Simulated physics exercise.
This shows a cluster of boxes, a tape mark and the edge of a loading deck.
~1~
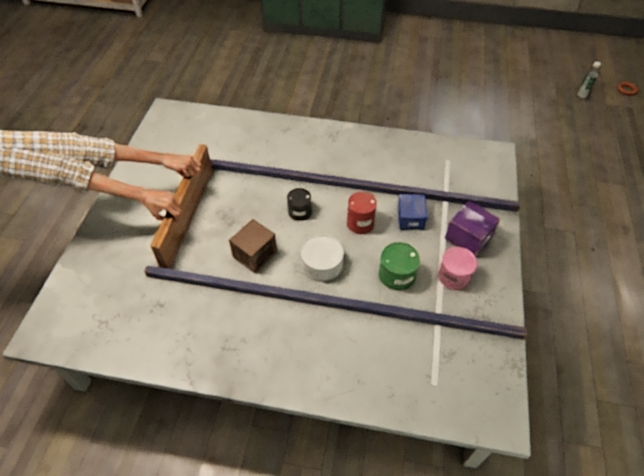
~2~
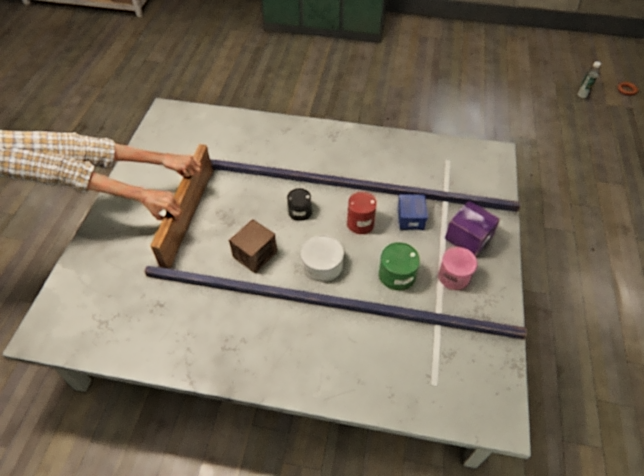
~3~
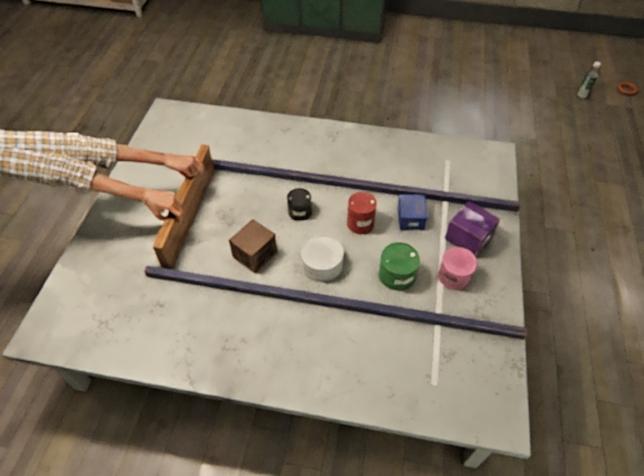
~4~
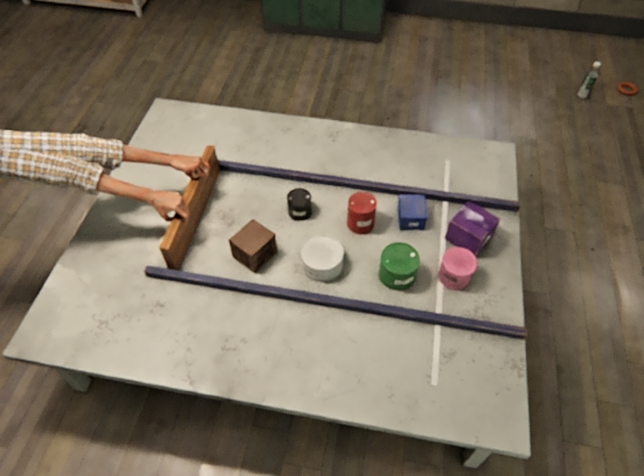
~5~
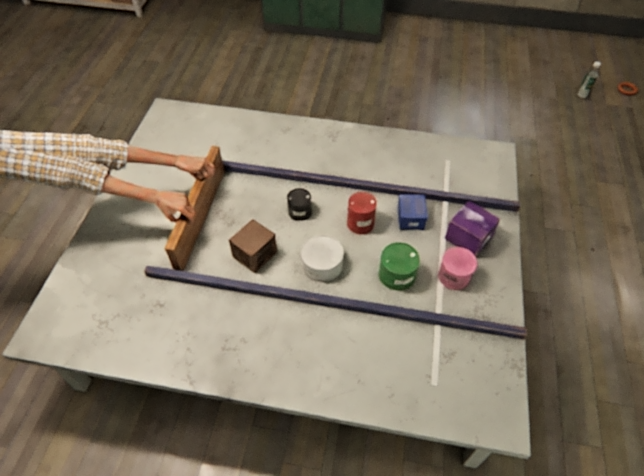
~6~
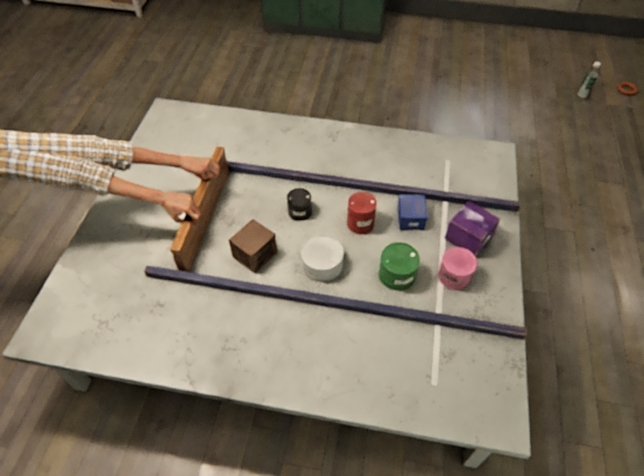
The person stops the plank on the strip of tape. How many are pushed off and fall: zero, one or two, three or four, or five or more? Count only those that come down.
Outcome: The number that fall off is one or two.
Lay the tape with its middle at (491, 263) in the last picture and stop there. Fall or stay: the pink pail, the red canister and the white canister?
The pink pail tumbles off, the red canister survives, the white canister falls.
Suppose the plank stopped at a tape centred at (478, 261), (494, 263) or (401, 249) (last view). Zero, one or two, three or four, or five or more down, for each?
The falls would be three or four; three or four; no fall at all.
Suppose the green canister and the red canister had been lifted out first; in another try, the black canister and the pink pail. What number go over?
0 in the first case, 1 in the second.
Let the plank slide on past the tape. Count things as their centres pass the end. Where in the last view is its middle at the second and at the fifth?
At (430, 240) for the second, at (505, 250) for the fifth.
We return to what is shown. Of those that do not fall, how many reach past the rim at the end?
Overhanging: 0.
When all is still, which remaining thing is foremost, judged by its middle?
The white canister ends nearest.
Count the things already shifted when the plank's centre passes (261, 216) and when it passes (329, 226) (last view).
First 1, then 5.
Early on, none off yet; purple box at rest near (472, 229); pink pail at rest near (457, 269); blue tote at rest near (412, 212).
Finally, the number that fall off is one or two; lost, green canister and pink pail.
